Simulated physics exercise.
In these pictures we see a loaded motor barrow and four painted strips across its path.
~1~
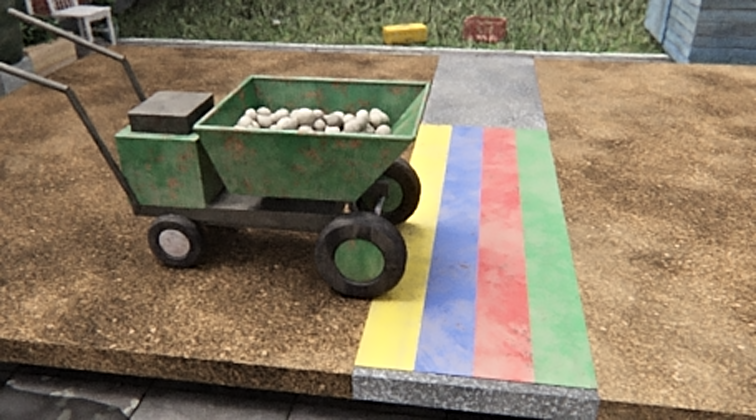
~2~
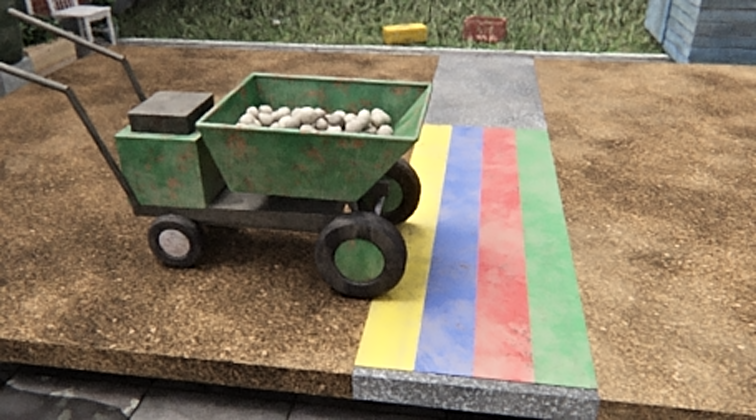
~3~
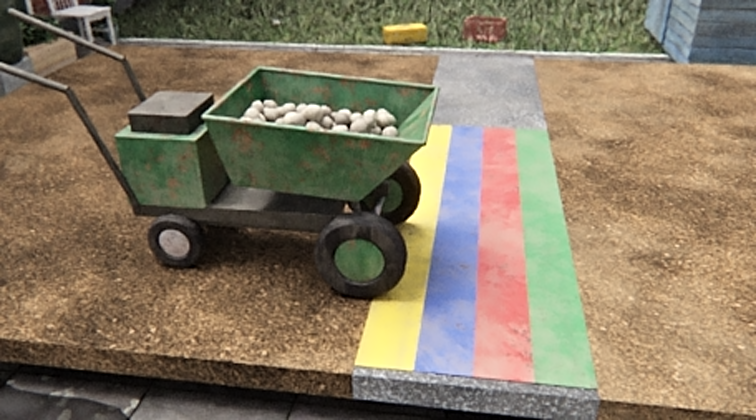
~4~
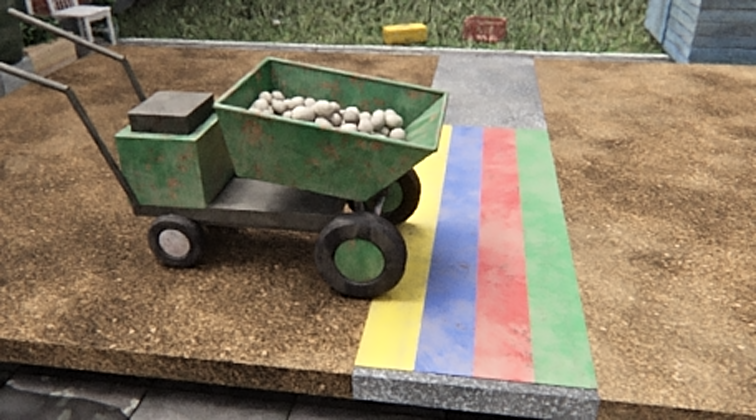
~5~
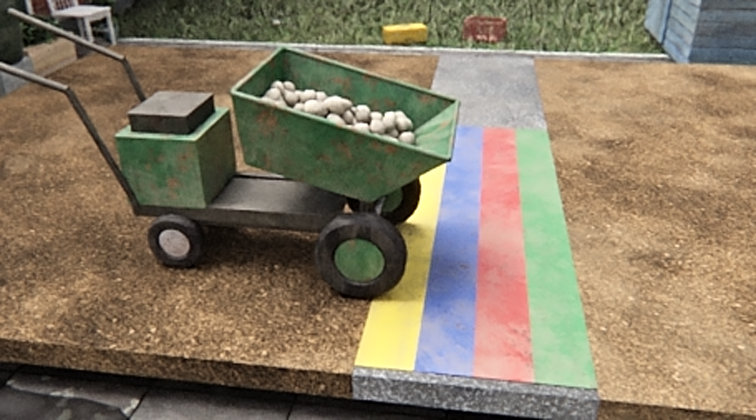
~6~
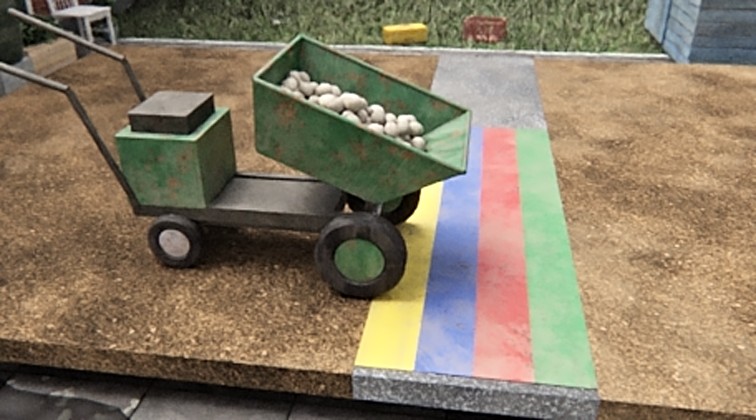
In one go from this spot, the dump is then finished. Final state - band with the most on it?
Green band.
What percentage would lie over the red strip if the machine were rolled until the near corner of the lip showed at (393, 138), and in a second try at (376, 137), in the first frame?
Try 1: 30 %. Try 2: 30 %.
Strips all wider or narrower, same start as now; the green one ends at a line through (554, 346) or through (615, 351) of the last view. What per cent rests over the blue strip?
In order, 0 % and 0 %.
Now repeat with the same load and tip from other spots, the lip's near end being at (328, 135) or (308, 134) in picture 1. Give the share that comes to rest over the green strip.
10 and 10 in a hundred, in that order.
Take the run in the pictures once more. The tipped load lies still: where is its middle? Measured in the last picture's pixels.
Roughly at pixel (558, 262).
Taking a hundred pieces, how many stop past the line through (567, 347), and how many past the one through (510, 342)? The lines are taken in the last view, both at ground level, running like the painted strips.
About 40 and 70 %.
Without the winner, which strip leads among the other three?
Following the top strip comes the strip in red.
Soon after the last picture, skip tipped steeply; all in the skip.
A little later, skip tipped right over; about two thirds in the skip; a small part over the red strip; about a quarter over the green strip; a stray few off the paint.
Later still, skip tipped right over; about a quarter in the skip; a small part over the red strip; about a third over the green strip; about a quarter off the paint.
At rest, skip tipped right over; about a quarter in the skip; none over the yellow strip; none over the blue strip; a small part over the red strip; about a third over the green strip; about a quarter off the paint.
